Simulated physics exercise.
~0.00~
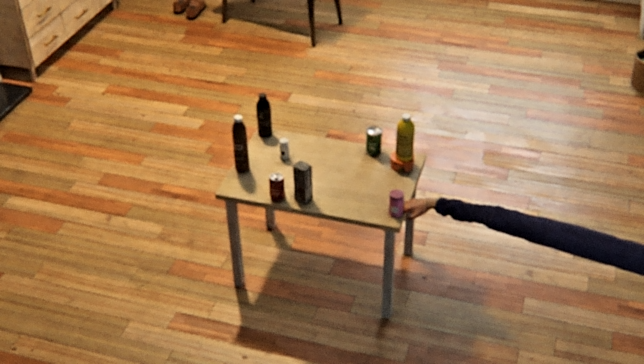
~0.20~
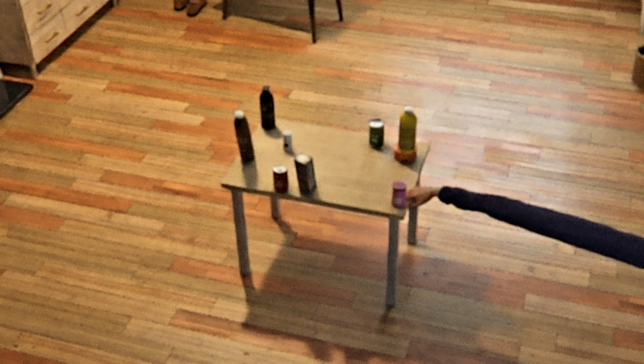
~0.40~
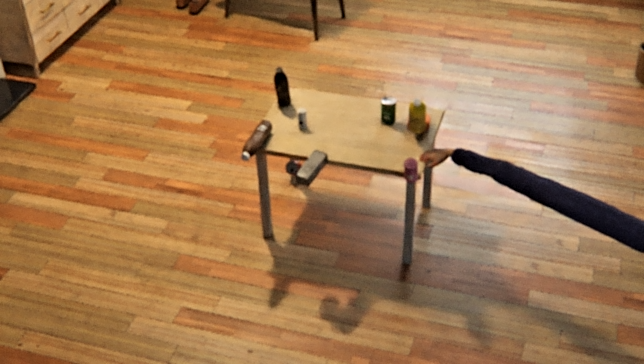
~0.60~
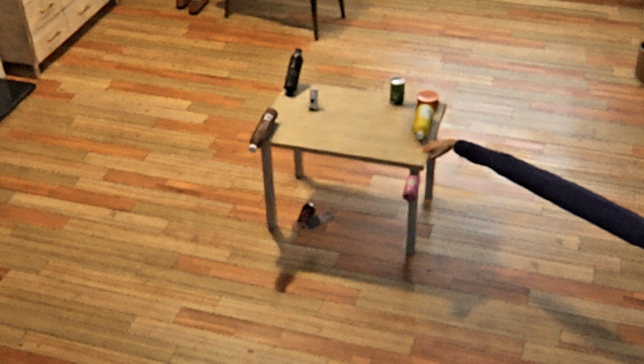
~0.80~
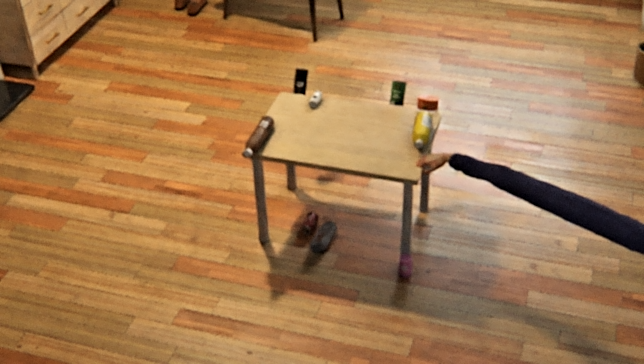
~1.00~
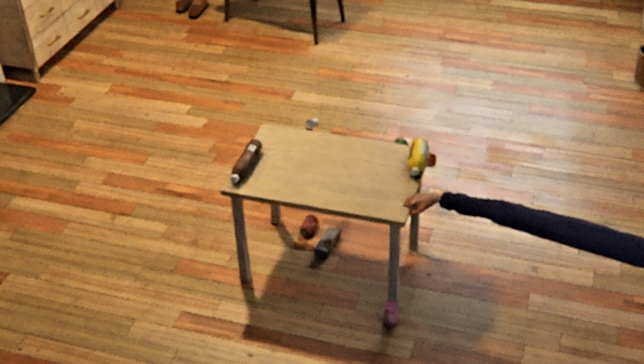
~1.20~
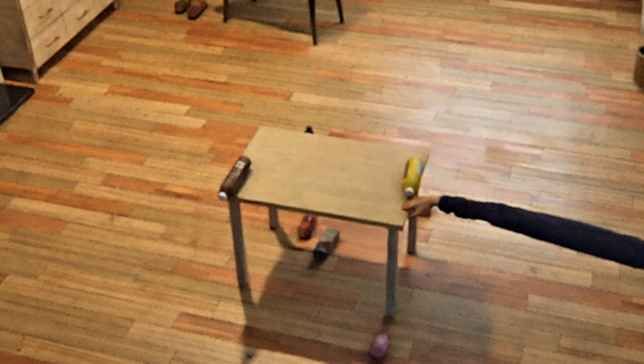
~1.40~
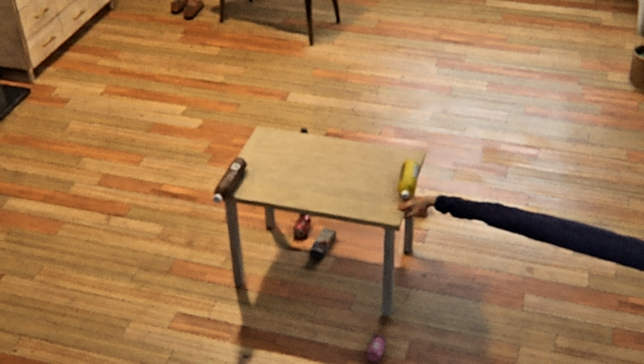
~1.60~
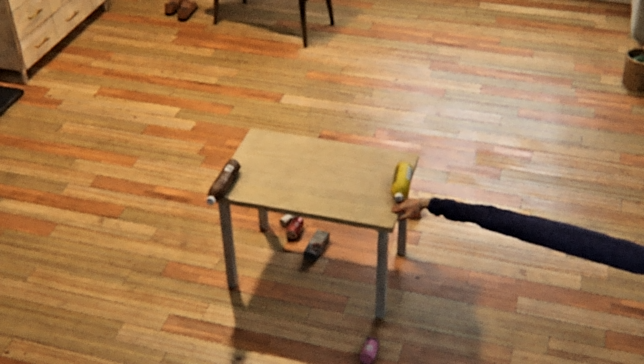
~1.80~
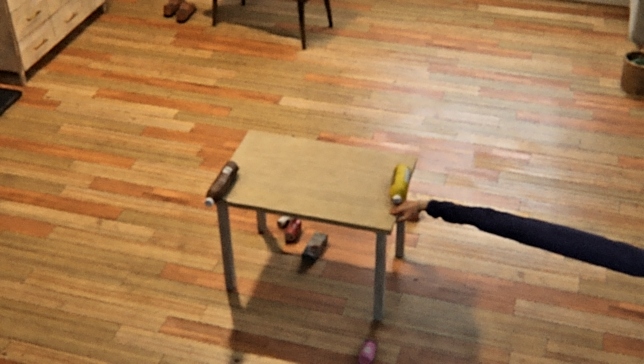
In this clip, a hand at the right shoves a small table of bottles and containers away, then pulls it back; items tip and drop off the front and back, leaving only the brown and yellow bottles lying on top, with the grey carton and pink jar on the floor.
